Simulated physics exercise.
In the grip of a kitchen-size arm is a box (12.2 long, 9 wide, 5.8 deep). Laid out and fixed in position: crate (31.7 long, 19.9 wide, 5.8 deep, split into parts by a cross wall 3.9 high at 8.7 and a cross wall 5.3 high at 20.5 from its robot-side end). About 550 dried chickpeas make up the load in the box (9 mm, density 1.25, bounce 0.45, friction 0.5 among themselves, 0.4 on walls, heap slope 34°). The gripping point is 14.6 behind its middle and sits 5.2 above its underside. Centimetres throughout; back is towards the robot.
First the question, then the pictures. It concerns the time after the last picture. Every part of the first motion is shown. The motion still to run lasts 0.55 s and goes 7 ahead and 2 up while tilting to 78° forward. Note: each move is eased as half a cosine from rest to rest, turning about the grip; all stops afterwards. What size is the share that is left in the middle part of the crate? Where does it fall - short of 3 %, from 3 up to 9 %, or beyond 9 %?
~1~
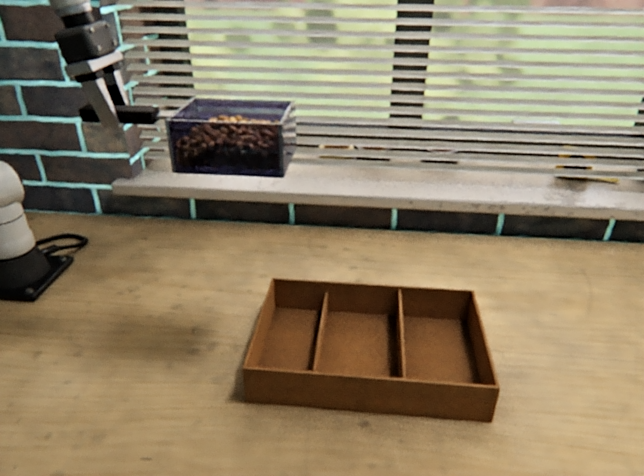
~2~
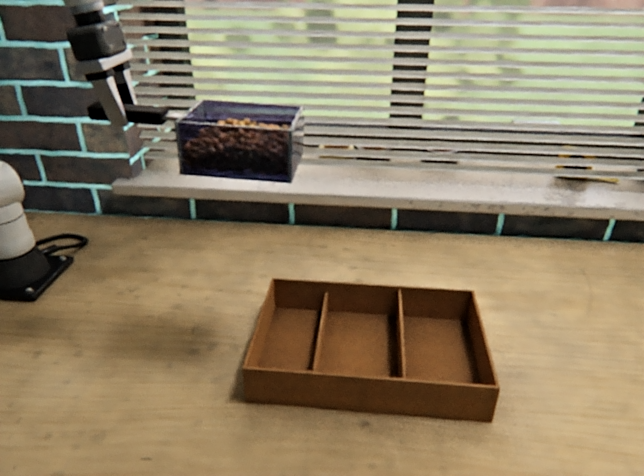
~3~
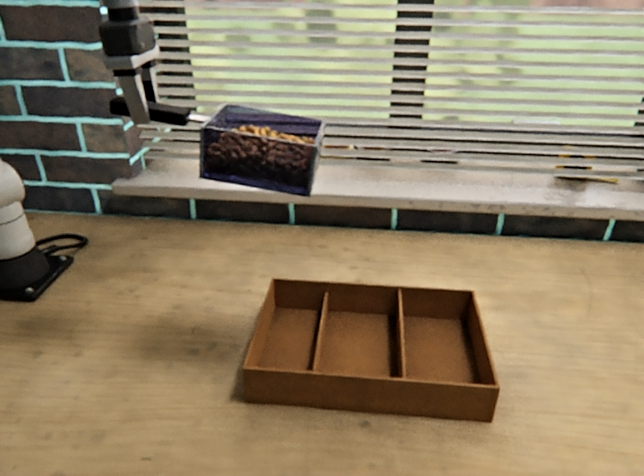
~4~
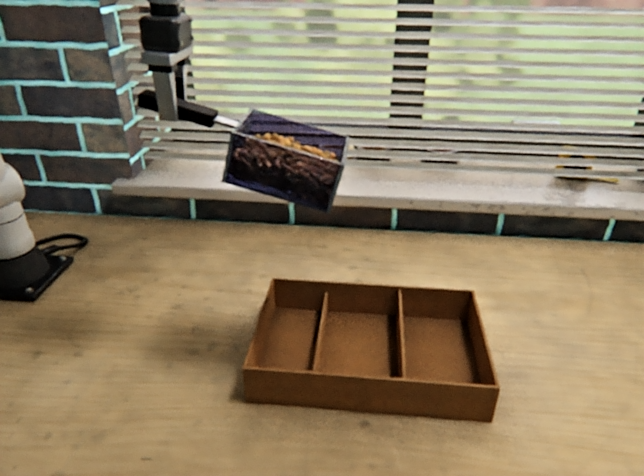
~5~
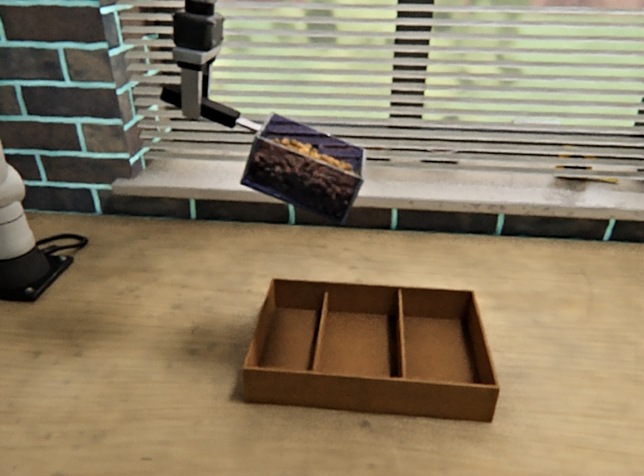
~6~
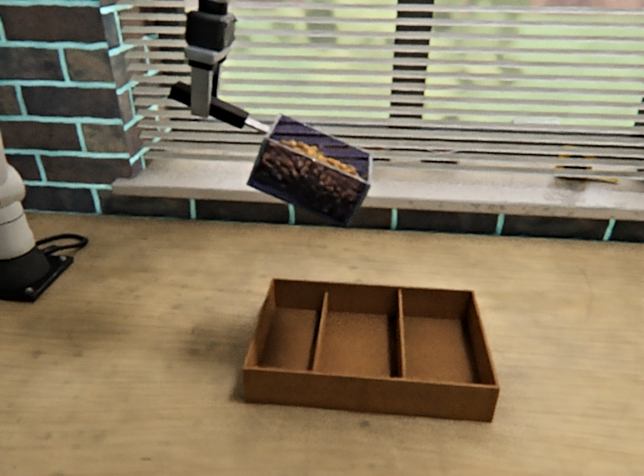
Beyond 9 %.
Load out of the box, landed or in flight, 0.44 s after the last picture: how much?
Roughly 0 per cent by then.
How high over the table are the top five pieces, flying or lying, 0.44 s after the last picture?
Roughly 30 cm.
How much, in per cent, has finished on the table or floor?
0 per cent, give or take.
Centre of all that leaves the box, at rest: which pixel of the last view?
Approximately (364, 353) in pixels.
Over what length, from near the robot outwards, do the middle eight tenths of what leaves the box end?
Length: Near 8 cm.
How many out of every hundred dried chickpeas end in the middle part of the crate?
I'd say some 30 per cent of it.
Then, 0.22 s on, tilted 42° forward, highest piece 31 above the table; 546 in the box.
Then, 0.44 s on, tilted 73° forward, highest piece 29 above the table; 545 in the box, 1 in flight or on a rim.
Then, 0.75 s on, tilted 78° forward, highest piece 30 above the table; 431 in the box, 80 in the middle part, 35 in flight or on a rim.
Then, 1.80 s on, tilted 78° forward, highest piece 30 above the table; 382 in the box, 164 in the middle part.
In the end, 382 in the box, 164 in the middle part. That is 30 % in the middle part of the crate.
